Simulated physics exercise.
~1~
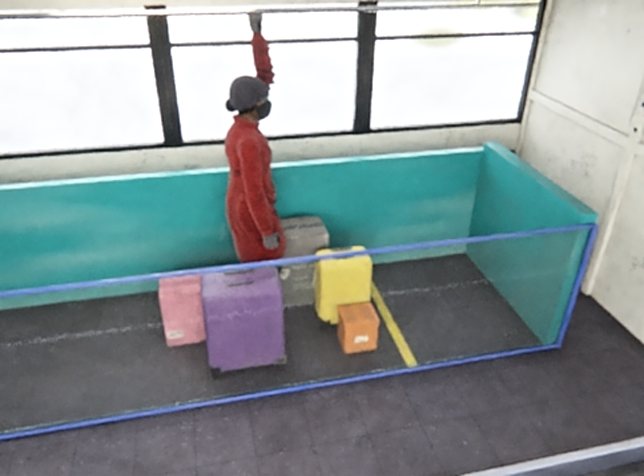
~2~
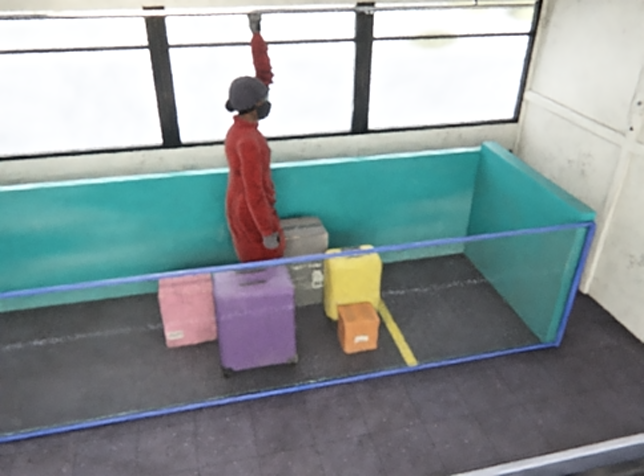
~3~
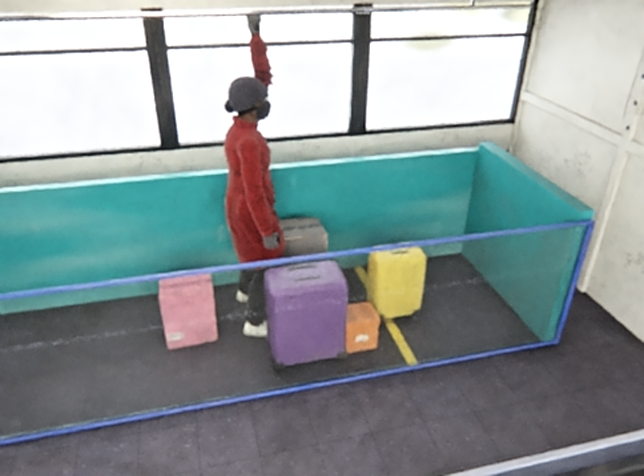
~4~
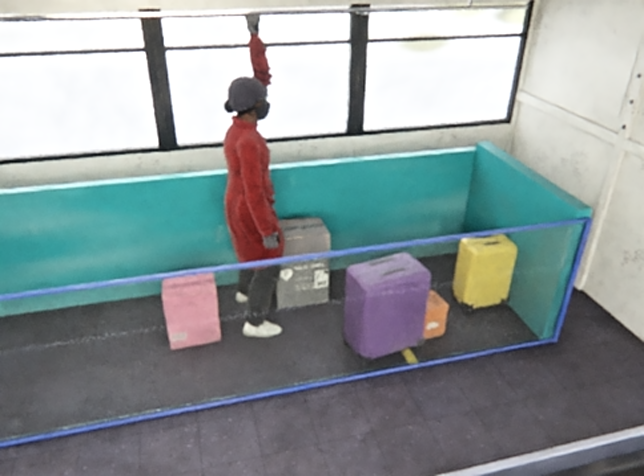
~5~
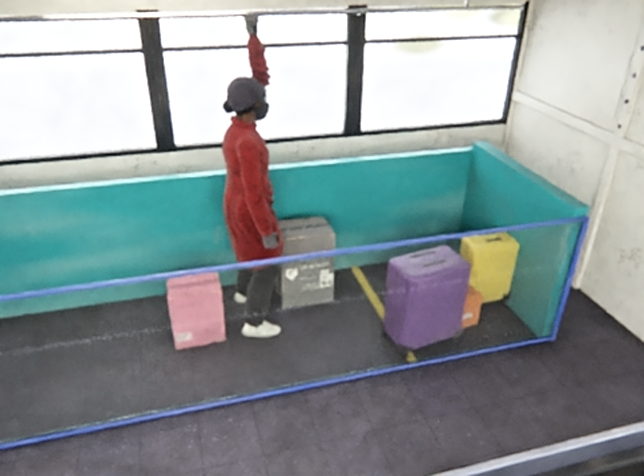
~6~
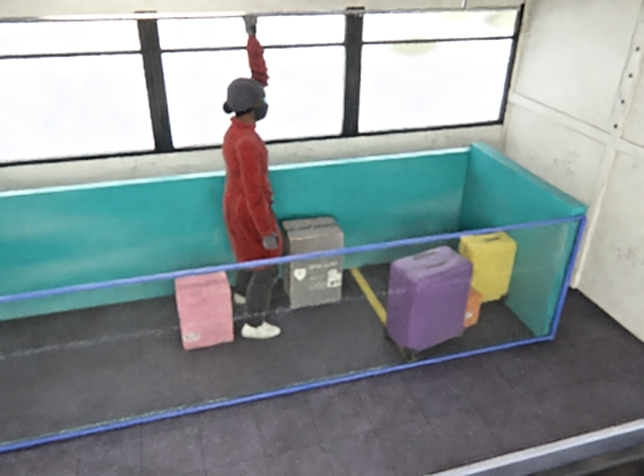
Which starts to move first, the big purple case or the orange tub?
The big purple case starts first, sliding right while the orange tub is still in place. The tub only sets off later.
In a bus luggage bay, a red-coated passenger stands still with one arm raised as the purple and yellow cases roll right, followed by the orange tub. All three end past the yellow line, while the pink pack and grey bag shift slightly and stay short of it.
